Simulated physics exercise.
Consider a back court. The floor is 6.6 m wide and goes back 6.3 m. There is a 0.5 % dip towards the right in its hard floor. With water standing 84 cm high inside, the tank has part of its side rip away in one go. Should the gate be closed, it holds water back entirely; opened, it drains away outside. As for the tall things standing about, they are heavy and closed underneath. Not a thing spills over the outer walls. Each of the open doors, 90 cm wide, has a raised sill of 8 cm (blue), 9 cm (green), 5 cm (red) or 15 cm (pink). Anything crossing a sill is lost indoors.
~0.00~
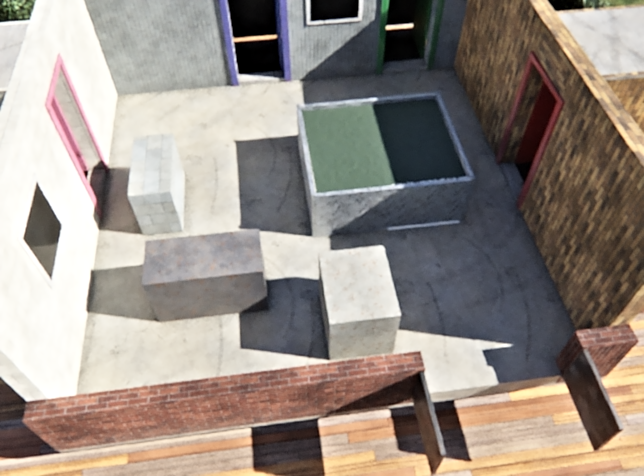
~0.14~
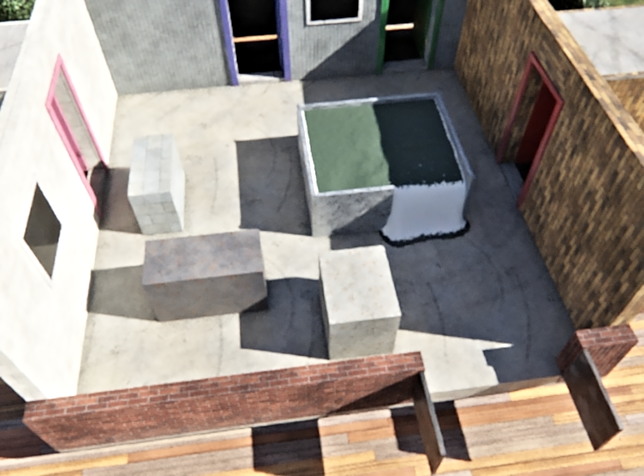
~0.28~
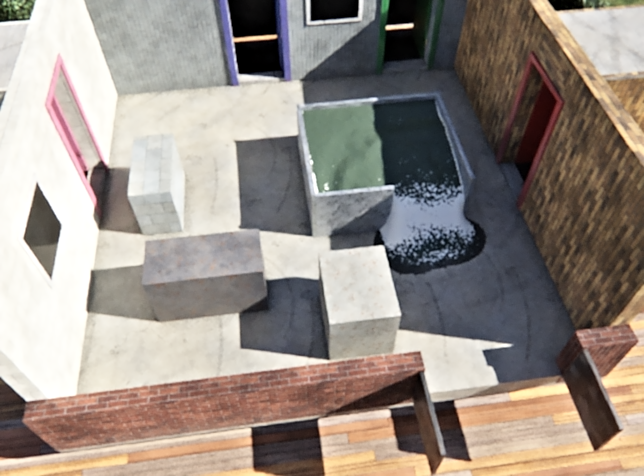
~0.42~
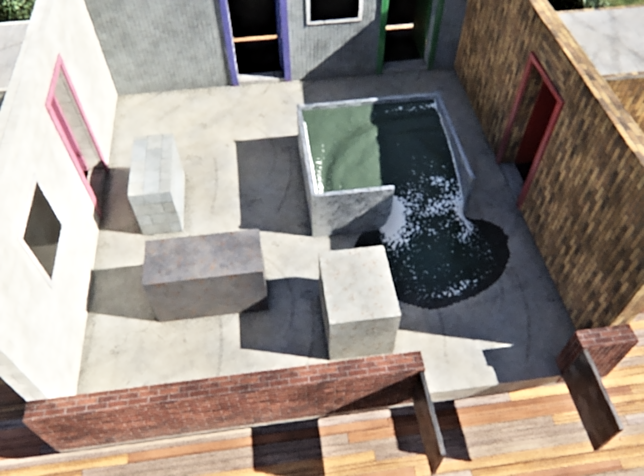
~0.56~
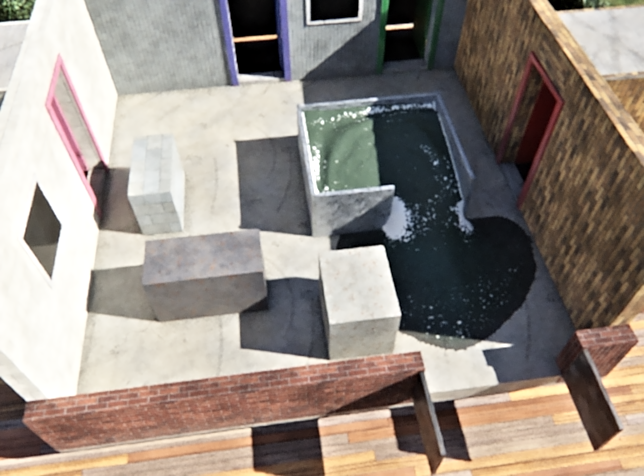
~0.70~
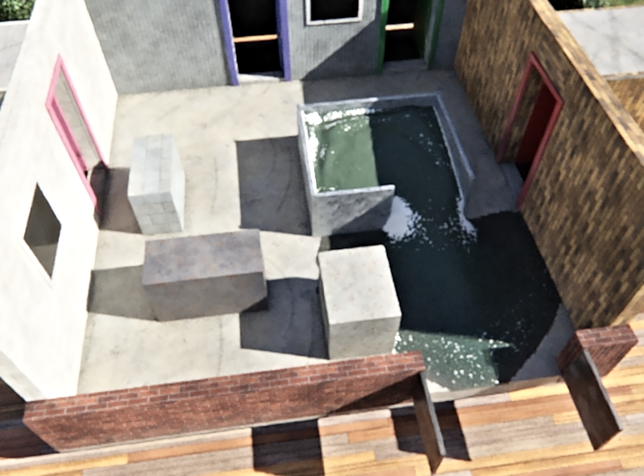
At first, a tank of dark green water stands still in a walled court beside three blocks. Then part of its near side gives way and water pours out, foaming, onto the floor. The dark pool spreads toward the front wall and around the right side of the nearest block.
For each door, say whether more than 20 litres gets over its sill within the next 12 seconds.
Outcome: The blue door will not let too much through. The green door will not let too much through. The red door will not let too much through. The pink door will not let too much through.
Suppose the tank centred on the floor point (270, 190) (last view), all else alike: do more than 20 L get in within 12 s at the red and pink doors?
Lab note: Red door limit exceeded; pink door limit not exceeded.
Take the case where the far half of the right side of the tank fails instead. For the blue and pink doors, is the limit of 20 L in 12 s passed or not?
Against that limit the blue door gives a lower amount and the pink door gives a lower amount.
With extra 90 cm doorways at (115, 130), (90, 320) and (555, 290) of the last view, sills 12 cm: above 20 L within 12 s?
In turn: Short of it, short of it, beyond it.
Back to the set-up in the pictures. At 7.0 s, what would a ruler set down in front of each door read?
Centimetres: Blue 0 / green 5 / red 2 / pink 1.
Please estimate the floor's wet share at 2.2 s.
I'd say around 25 % is wet.
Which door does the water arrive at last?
The blue door.
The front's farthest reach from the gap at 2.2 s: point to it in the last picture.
That's around (193, 405) in the last picture.
After 1.4 s water covers 20 % of the floor and is deepest (55 cm) near (580, 355); blue door not reached, green door not reached, red door not reached, pink door not reached.
After 2.2 s water covers 25 % of the floor and is deepest (42 cm) near (580, 355); blue door not reached, green door not reached, red door 2 cm at the sill, 0 L in, pink door not reached.
After 3.5 s water covers 35 % of the floor and is deepest (24 cm) near (440, 228); blue door not reached, green door not reached, red door 2 cm at the sill, 0 L in, pink door not reached.
After 7.0 s water covers 50 % of the floor and is deepest (12 cm) near (429, 229); blue door not reached, green door 5 cm at the sill, 0 L in, red door 2 cm at the sill, 0 L in, pink door 1 cm at the sill, 0 L in.
After 12.0 s water covers 65 % of the floor and is deepest (6 cm) near (553, 297); blue door 1 cm at the sill, 0 L in, green door 3 cm at the sill, 0 L in, red door 2 cm at the sill, 0 L in, pink door 2 cm at the sill, 0 L in.
